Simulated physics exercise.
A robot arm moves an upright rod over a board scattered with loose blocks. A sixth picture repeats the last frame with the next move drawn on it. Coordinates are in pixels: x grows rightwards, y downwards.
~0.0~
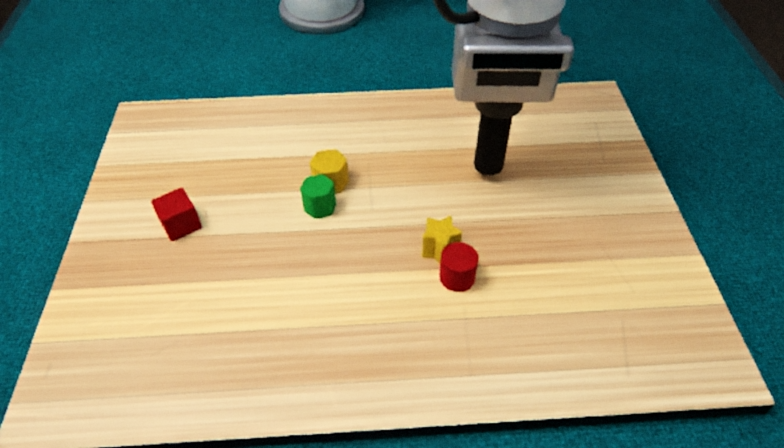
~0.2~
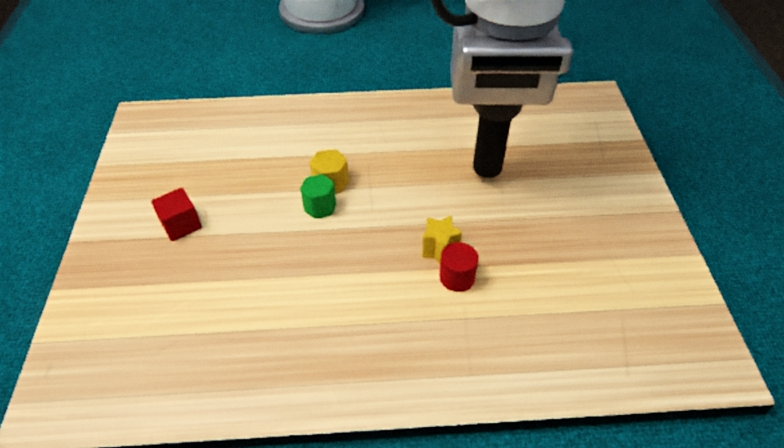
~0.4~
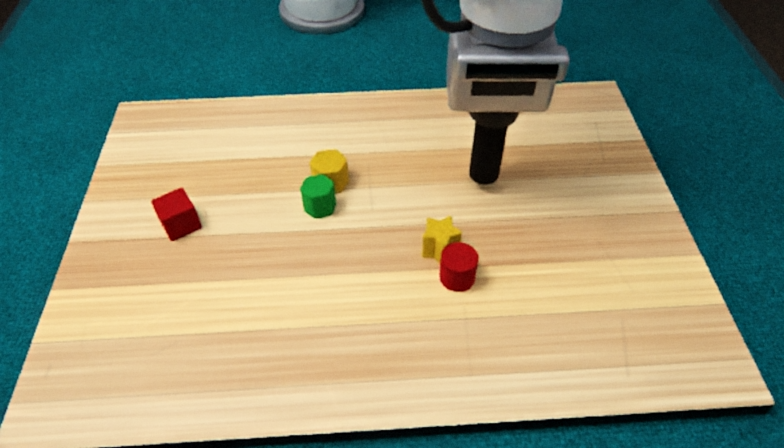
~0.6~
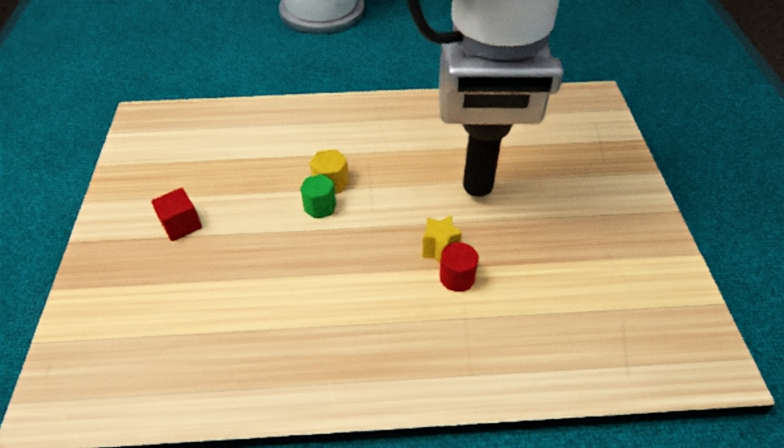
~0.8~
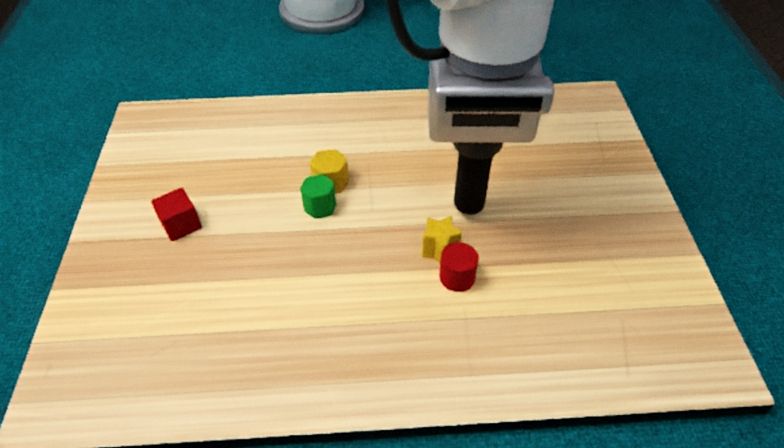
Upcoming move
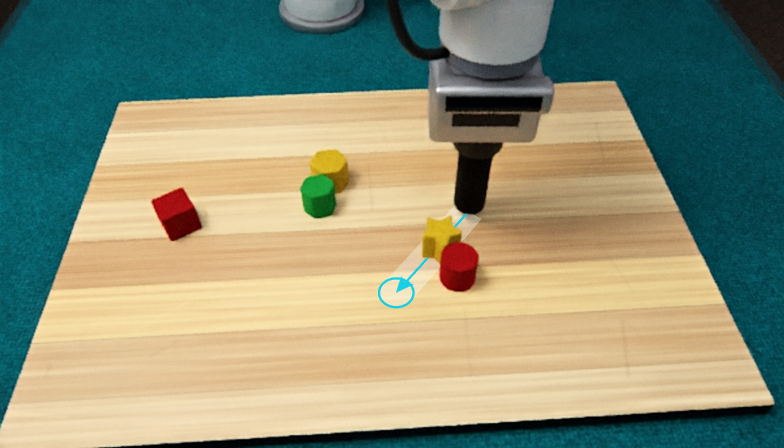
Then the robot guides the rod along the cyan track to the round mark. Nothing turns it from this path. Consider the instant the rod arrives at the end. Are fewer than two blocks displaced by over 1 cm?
In short: Yes.
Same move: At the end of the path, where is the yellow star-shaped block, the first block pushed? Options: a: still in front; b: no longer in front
a - still in front.
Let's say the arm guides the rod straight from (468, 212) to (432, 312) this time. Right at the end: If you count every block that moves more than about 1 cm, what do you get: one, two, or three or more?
It looks like two blocks will be pushed more than about 1 cm.
Drawn move, in a line from (468, 212) to (396, 293).
The first path, step by step. One third of the way, rod at (446, 230); yellow star-shaped block at (431, 242).
Two thirds of the way, rod at (422, 257); yellow star-shaped block at (415, 268), turned 50° anticlockwise; red circle at (460, 259).
At the end, rod at (396, 285); yellow star-shaped block at (395, 300), turned 65° anticlockwise; red circle at (460, 259).
